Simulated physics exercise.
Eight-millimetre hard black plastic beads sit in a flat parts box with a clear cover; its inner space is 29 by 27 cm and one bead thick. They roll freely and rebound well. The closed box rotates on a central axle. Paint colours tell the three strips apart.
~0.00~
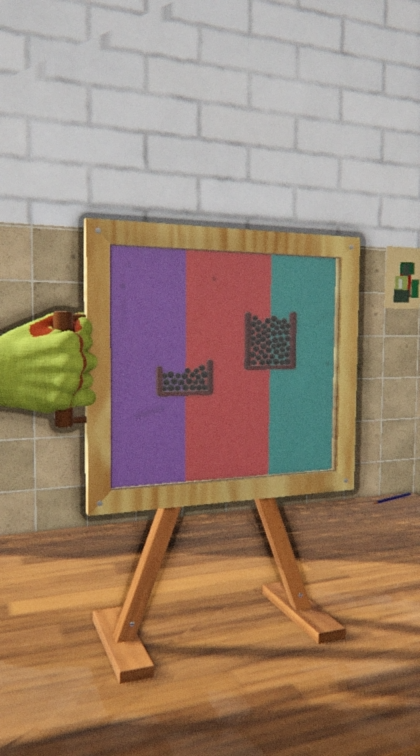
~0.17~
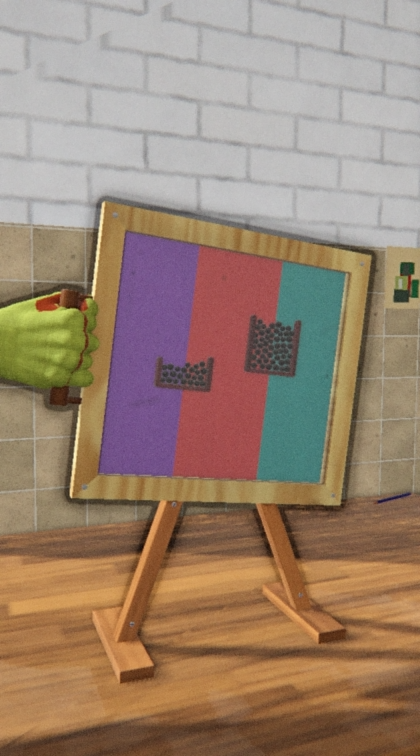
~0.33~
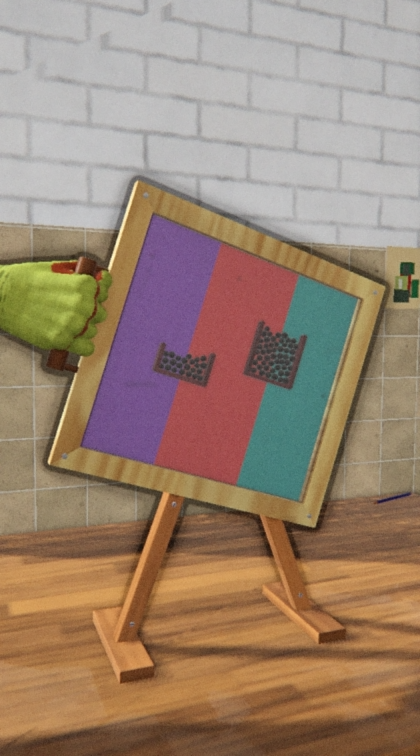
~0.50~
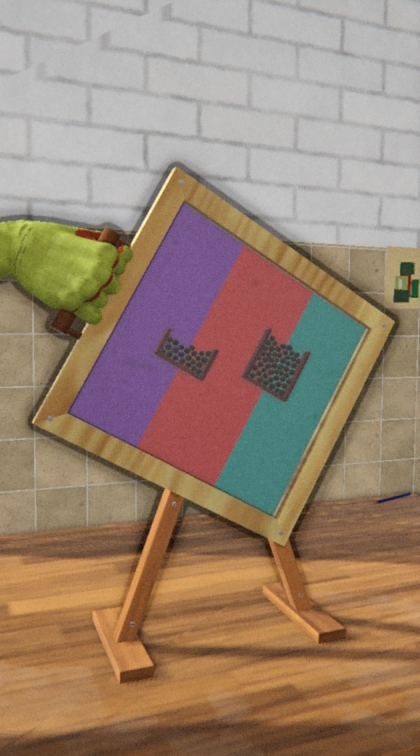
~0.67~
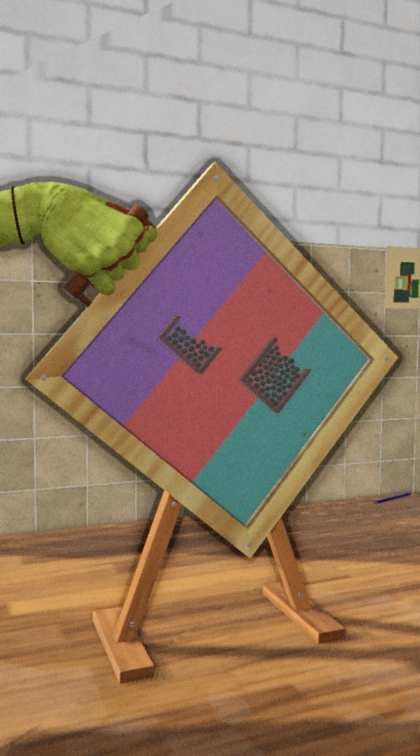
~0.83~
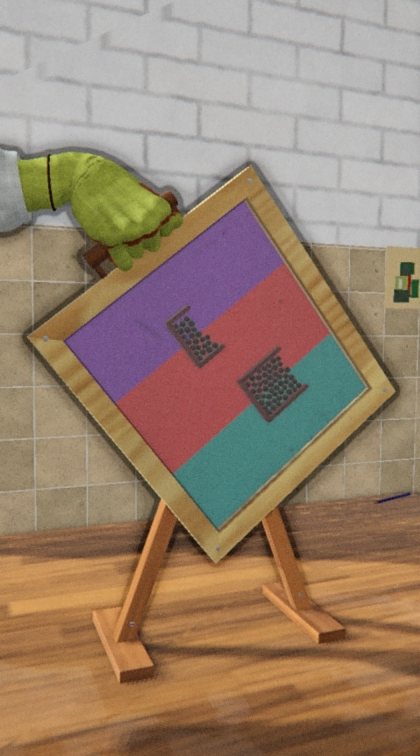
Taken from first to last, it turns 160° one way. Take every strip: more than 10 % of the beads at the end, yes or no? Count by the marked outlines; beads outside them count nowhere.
Red no, purple no, turquoise yes.
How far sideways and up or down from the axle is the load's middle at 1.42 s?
About 3 cm right and 4 cm below.
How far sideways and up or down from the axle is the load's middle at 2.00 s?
Some 1 cm right and 15 cm below.
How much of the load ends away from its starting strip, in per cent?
About 65 per cent.
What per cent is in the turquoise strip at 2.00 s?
Some 95 per cent.
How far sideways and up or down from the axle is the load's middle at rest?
Some 7 cm left and 14 cm below.
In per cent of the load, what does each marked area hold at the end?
Red strip: 0; purple strip: 0; turquoise strip: 100.
After 1.42 s, it stands 92° clockwise; the beads' middle is 3 cm right of and 4 cm below the centre; red 45 %, purple 5 %, turquoise 50 %.
After 2.00 s, it stands 131° clockwise; the beads' middle is 1 cm right of and 15 cm below the centre; red 5 %, turquoise 95 %.
After 2.49 s, it stands 160° clockwise; the beads' middle is 7 cm left of and 14 cm below the centre; turquoise 100 %.
All still by 2.9 s, it stands 160° clockwise; red 0 %, purple 0 %, turquoise 100 %.
